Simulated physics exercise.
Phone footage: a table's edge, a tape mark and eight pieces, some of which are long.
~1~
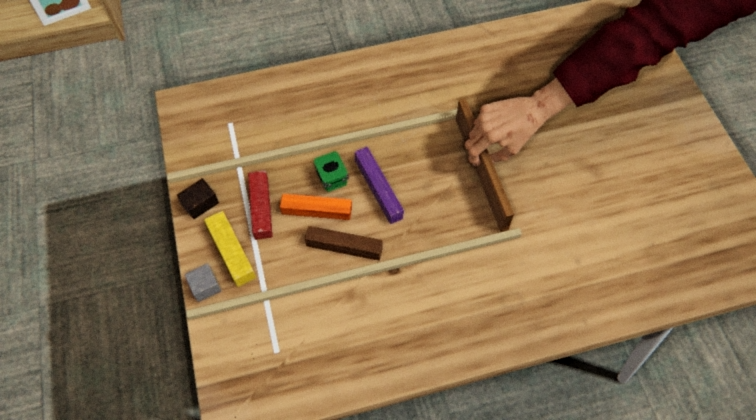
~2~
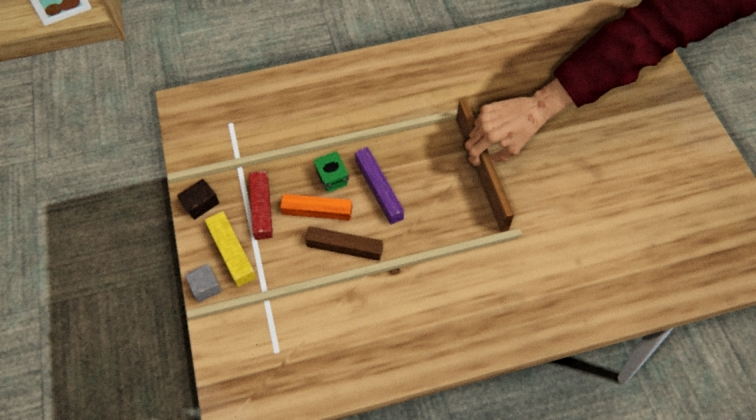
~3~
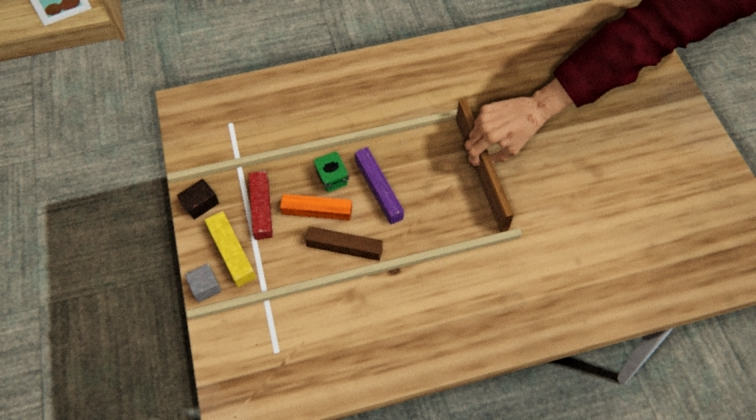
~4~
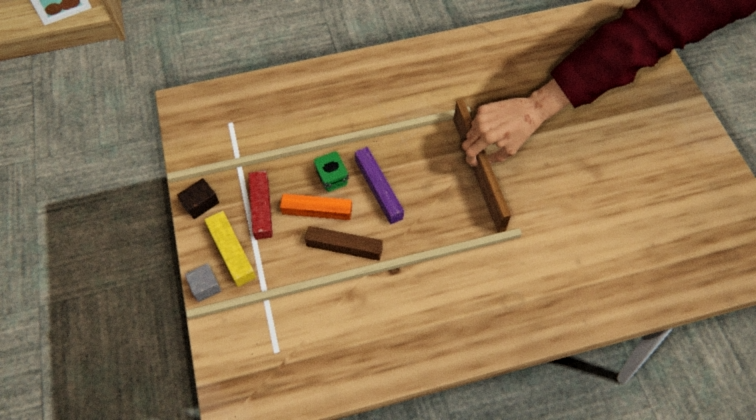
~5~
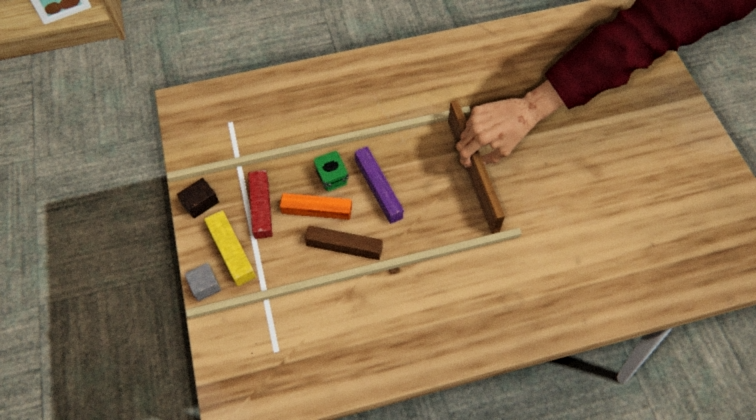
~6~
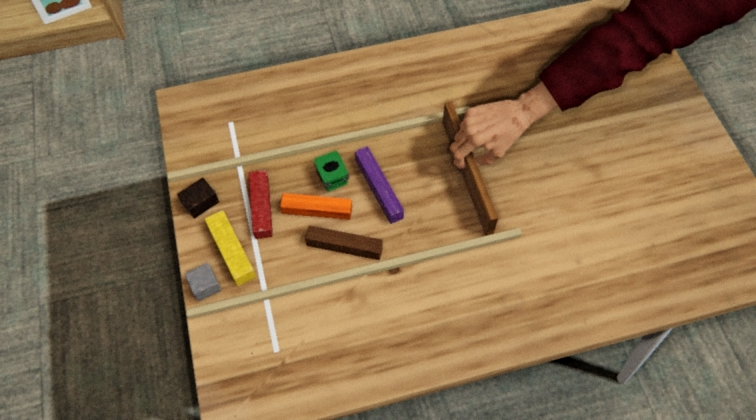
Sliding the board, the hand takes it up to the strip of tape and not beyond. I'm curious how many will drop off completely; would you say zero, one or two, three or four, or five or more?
I would say one or two.
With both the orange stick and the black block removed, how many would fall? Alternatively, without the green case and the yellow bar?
The count is 0 in one try and 0 in the other, in that order.
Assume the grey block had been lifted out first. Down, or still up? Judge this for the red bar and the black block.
Result - red bar: Up; black block: Gone.
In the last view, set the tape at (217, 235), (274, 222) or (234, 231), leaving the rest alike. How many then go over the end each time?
The counts would be 4, 0 and 3.
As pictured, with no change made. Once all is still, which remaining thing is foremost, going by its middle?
It's the grey block.
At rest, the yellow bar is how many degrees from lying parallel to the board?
About 40 degrees.
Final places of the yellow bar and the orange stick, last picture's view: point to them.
You'll see the yellow bar at (192, 267), with the orange stick at (211, 231).
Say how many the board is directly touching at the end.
The count is 2.
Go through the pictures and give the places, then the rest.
In the first frame, grey block (203, 283); black block (198, 199); yellow bar (230, 248); board (483, 164); tape (252, 228).
In the second frame, black block (199, 199); green case (332, 173).
In the third frame, yellow bar (230, 249); brown bar (344, 243).
In the fourth frame, grey block (203, 283); red bar (260, 205).
In the fifth frame, black block (198, 198); purple bar (379, 184).
In the sixth frame, grey block (203, 282); black block (199, 198); yellow bar (230, 248); board (468, 167); tape (252, 227).
Early on, none off yet; grey block at rest near (203, 282); black block at rest near (199, 198); yellow bar at rest near (230, 248).
A while later, none off yet; grey block at rest near (201, 284); black block travelled a little near (187, 196); yellow bar travelled a little near (211, 257).
Finally, the number that fall off is one or two; lost, black block.
